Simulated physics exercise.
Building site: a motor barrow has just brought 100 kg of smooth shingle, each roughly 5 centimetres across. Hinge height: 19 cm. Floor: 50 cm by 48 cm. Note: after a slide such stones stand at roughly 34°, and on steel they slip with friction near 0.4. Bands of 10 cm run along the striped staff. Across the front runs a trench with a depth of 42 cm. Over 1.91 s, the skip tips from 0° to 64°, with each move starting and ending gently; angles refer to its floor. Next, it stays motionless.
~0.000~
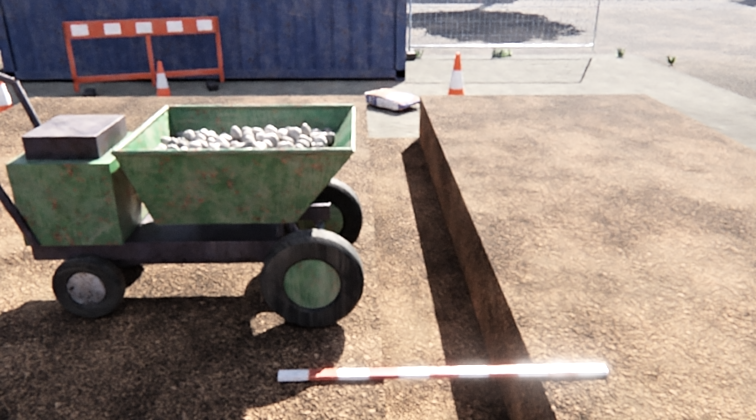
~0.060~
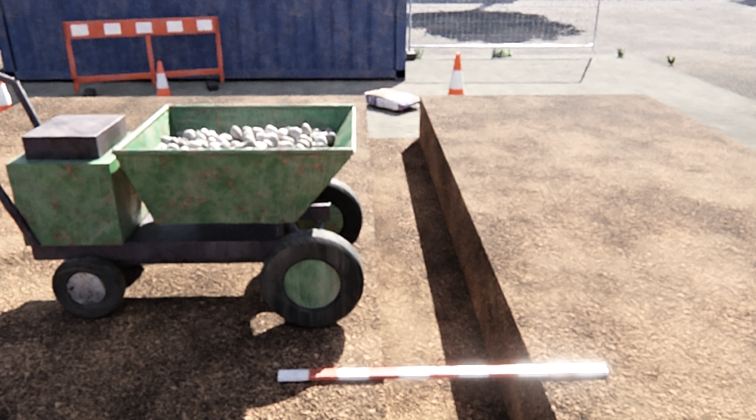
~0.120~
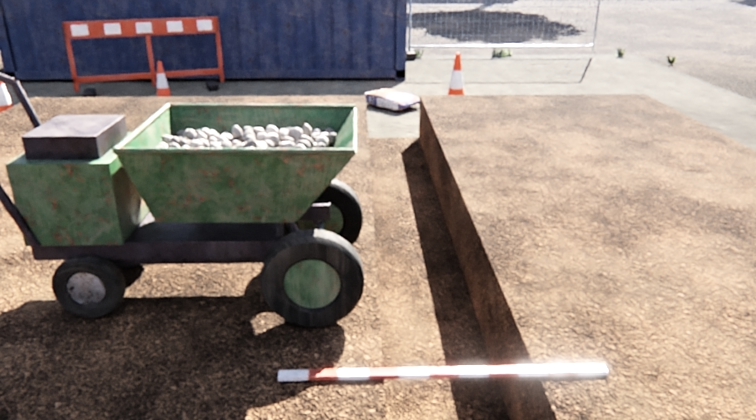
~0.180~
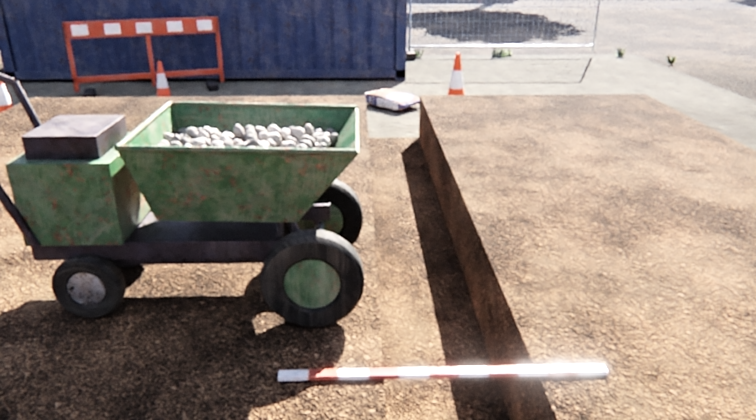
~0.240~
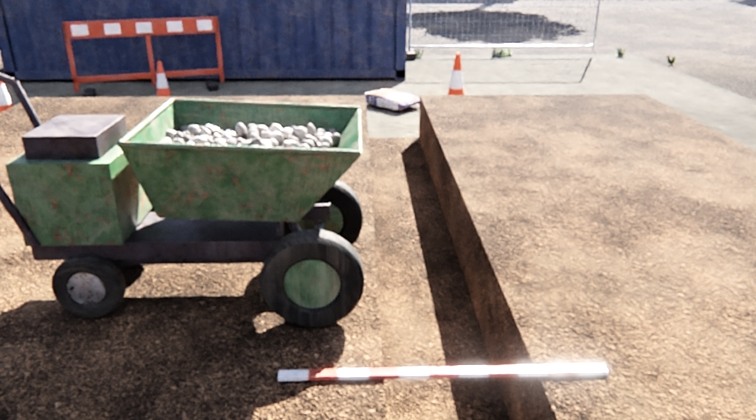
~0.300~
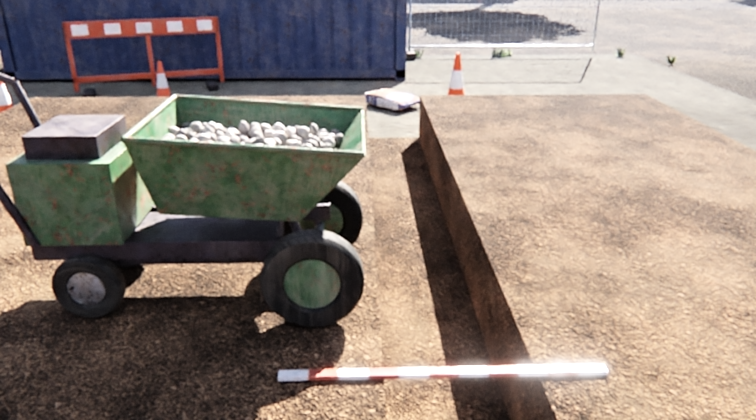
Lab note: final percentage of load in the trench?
Approx. 81 %.
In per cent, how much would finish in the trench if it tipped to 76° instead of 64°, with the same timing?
I'd expect around 80 in a hundred.
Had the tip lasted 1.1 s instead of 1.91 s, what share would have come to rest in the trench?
Roughly 70 per cent.
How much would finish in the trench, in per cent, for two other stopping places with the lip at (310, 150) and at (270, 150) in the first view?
Some 100 and some 100 per cent, in that order.
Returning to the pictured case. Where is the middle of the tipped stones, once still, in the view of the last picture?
Middle at around (468, 353), I'd say.
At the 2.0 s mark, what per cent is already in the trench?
30 per cent or so by then.
After 1.4 s the floor is at 54°; 100 % in the skip; the foremost stones are at (440, 199).
After 2.0 s the floor is at 64°; 58 % in the skip, 31 % in the trench, 10 % past the trench; the foremost stones are at (563, 281).
After 2.4 s the floor is at 64°; 32 % in the skip, 50 % in the trench, 19 % past the trench; the foremost stones are at (629, 277).
After 4.3 s the floor is at 64°; 0 % in the skip, 81 % in the trench, 19 % past the trench; the foremost stones are at (653, 273).
